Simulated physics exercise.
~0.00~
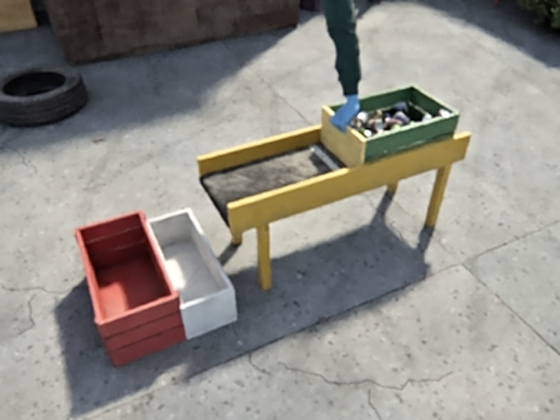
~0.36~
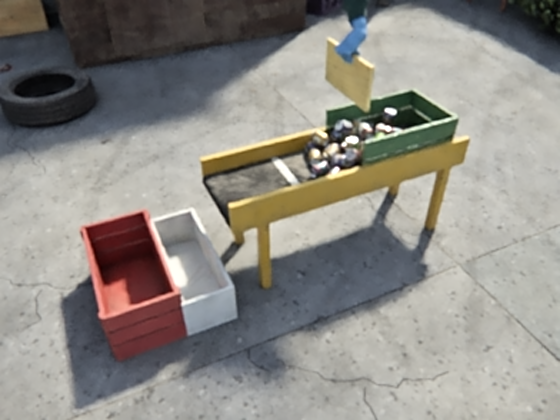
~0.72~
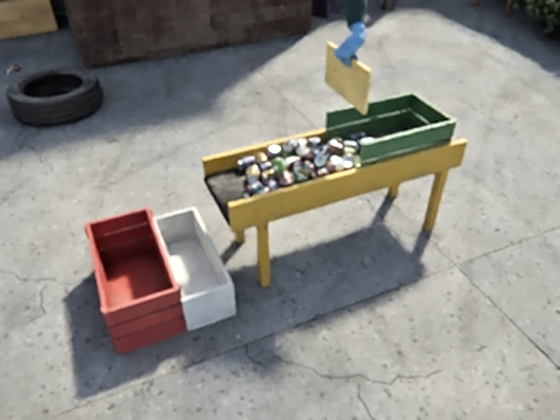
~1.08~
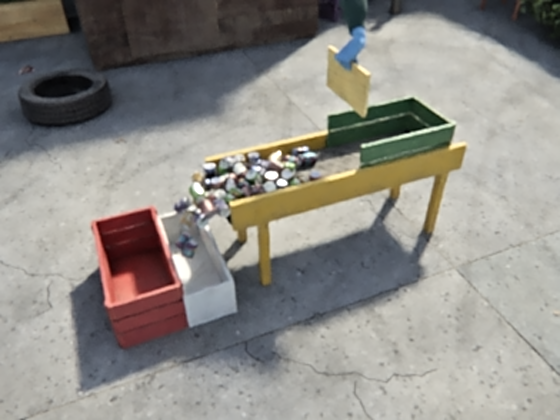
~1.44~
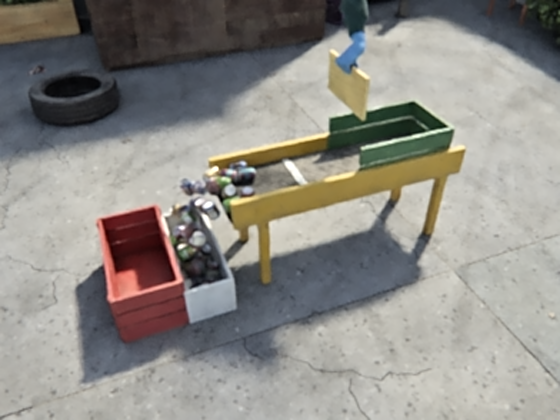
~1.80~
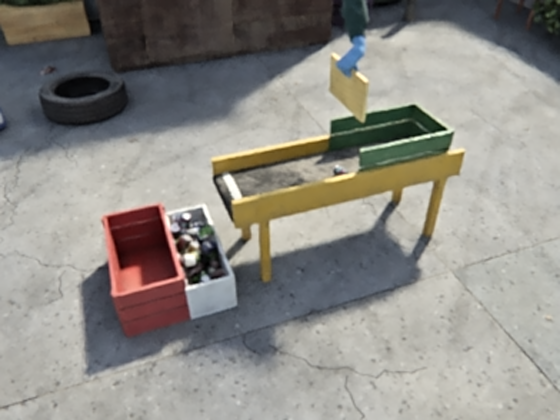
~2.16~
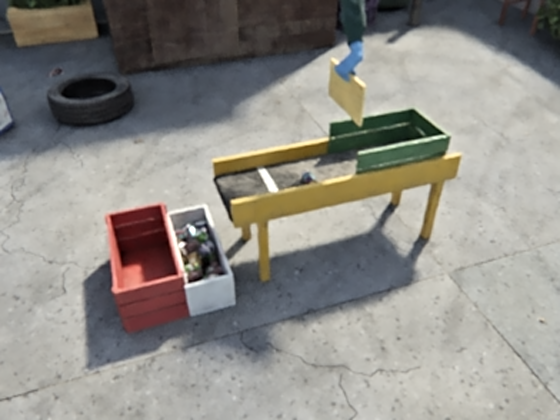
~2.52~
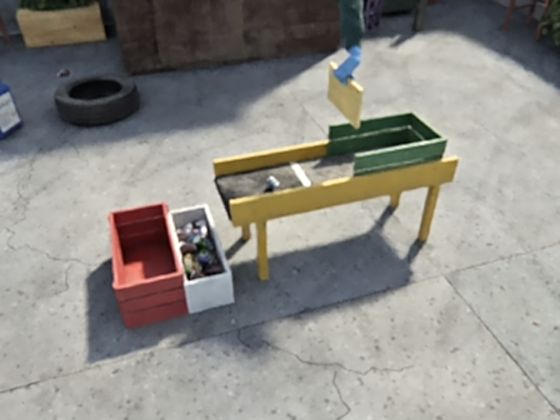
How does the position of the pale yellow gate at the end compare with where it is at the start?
At the start the gate stands down against the left end of the green pen, closing it off. At the end the gloved hand is holding it up above the belt, leaving that end of the pen open.
